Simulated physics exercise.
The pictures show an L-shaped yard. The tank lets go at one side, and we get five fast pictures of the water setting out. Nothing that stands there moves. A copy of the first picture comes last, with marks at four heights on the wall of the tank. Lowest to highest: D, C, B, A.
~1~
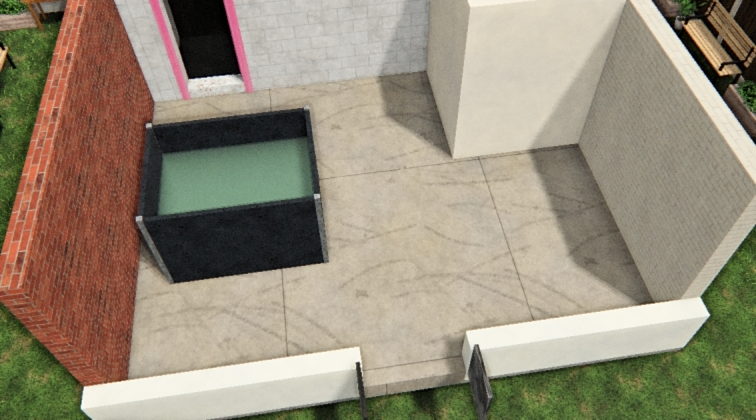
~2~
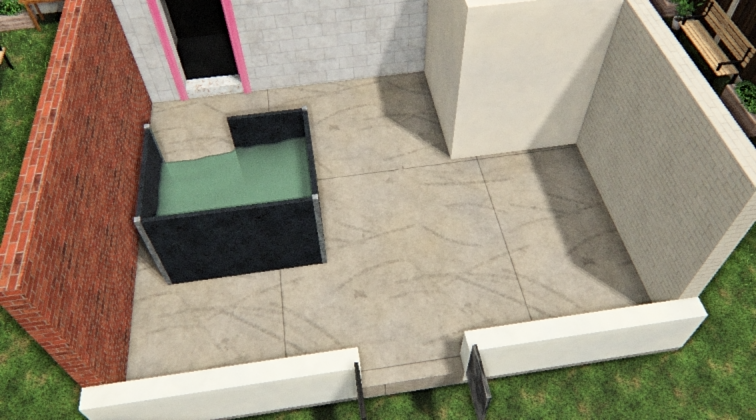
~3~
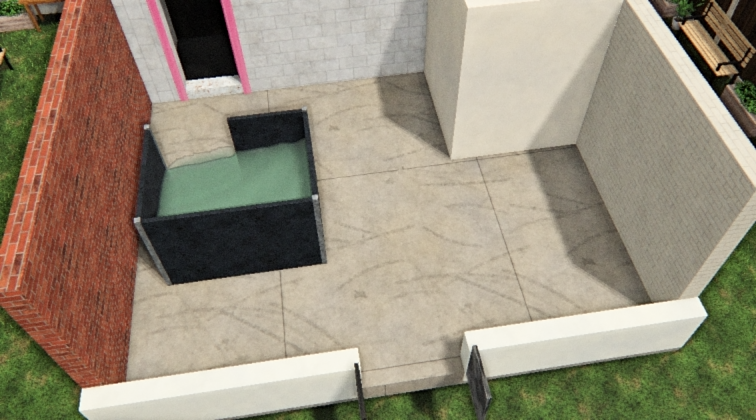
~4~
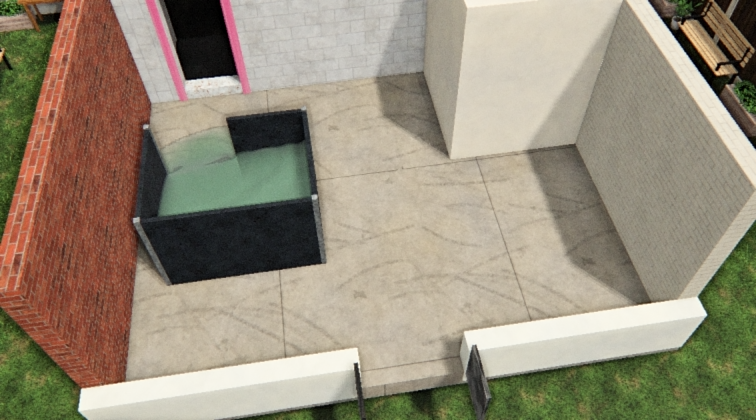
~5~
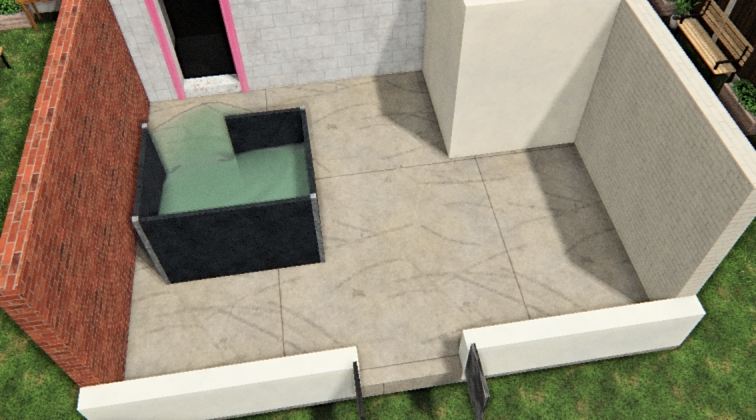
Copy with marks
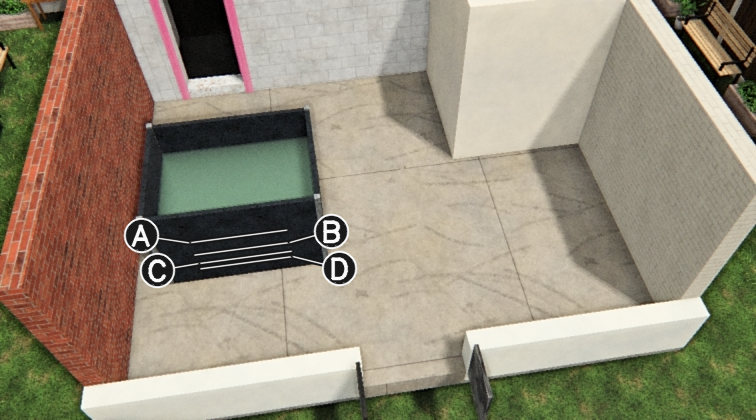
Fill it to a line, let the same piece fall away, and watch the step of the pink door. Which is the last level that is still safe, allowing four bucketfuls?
C.
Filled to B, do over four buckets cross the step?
Yes.
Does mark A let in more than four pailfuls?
Yes, that goes wrong.
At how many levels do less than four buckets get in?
Two of them.
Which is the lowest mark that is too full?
That is mark B.
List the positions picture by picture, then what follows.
In the first picture, water in the tank at rest, its middle at (237, 186); foot of the pink doorway at (219, 95); open gate at (413, 337).
In the second picture, water covers 1 % of the ground, its front hidden from here.
In the third picture, water covers 3 % of the ground, its front hidden from here.
In the fourth picture, water covers 7 % of the ground, its front hidden from here.
In the fifth picture, water covers 11 % of the ground, its front hidden from here.
On the marked copy, A at (238, 236); B at (242, 248); C at (245, 257); D at (246, 262); from the bottom up D, C, B, A.
With A, dozens of bucketfuls pour in.
With B, about 10 bucketfuls get in.
With C, a bucket or two gets in.
With D, nothing gets over.
